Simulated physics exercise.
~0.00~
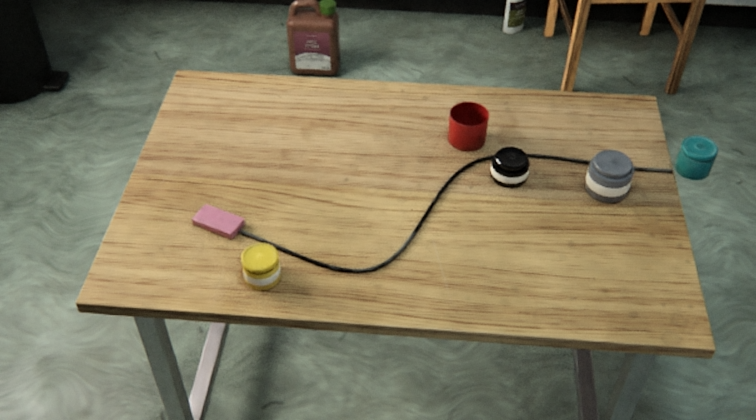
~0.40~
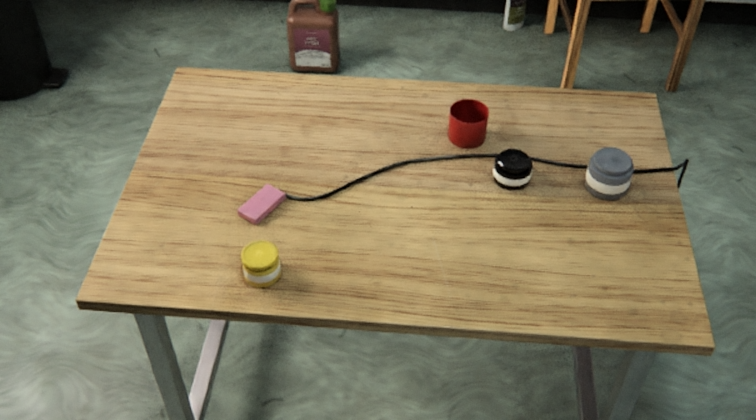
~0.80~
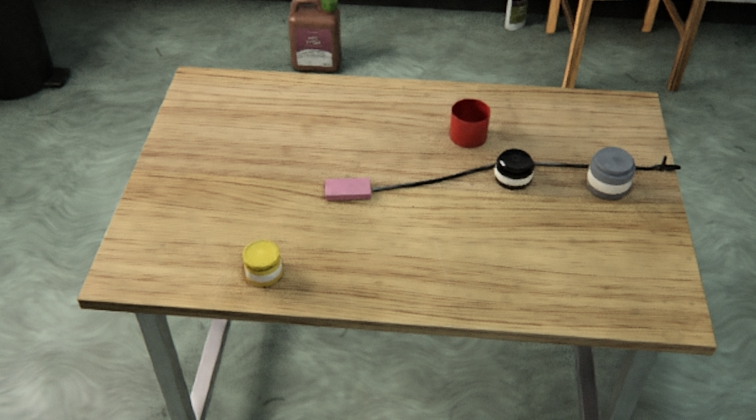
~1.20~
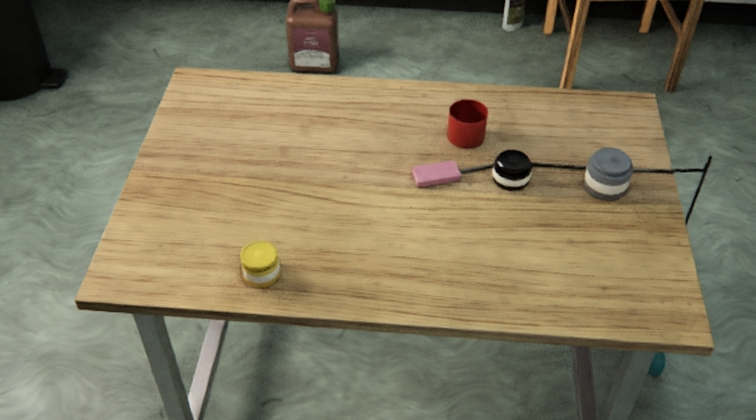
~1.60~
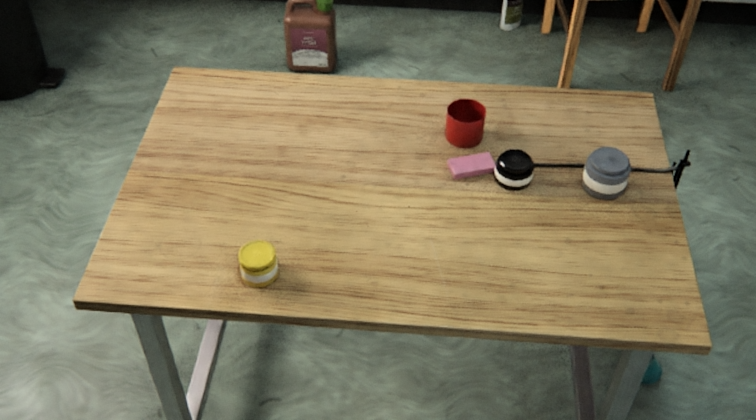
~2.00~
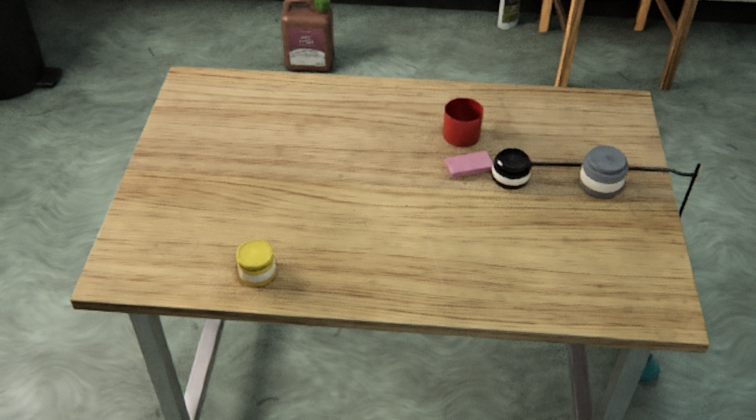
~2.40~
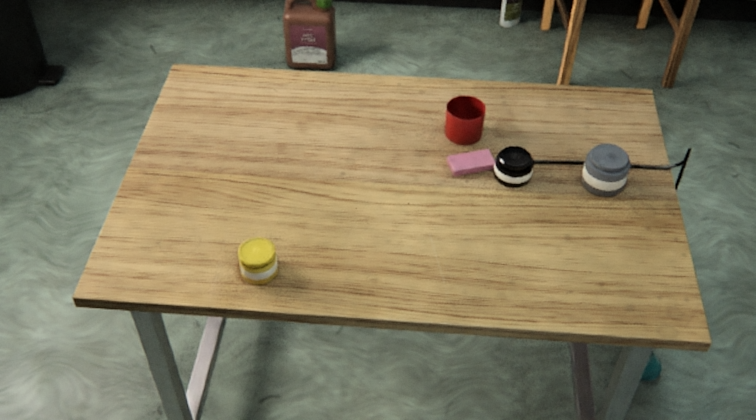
On a wooden table, a teal speaker dropped off the right edge, and the black cable dragged a pink phone rightward until it stopped against the black jar, still on the table, while the yellow canister, red cup and grey jar stayed put.
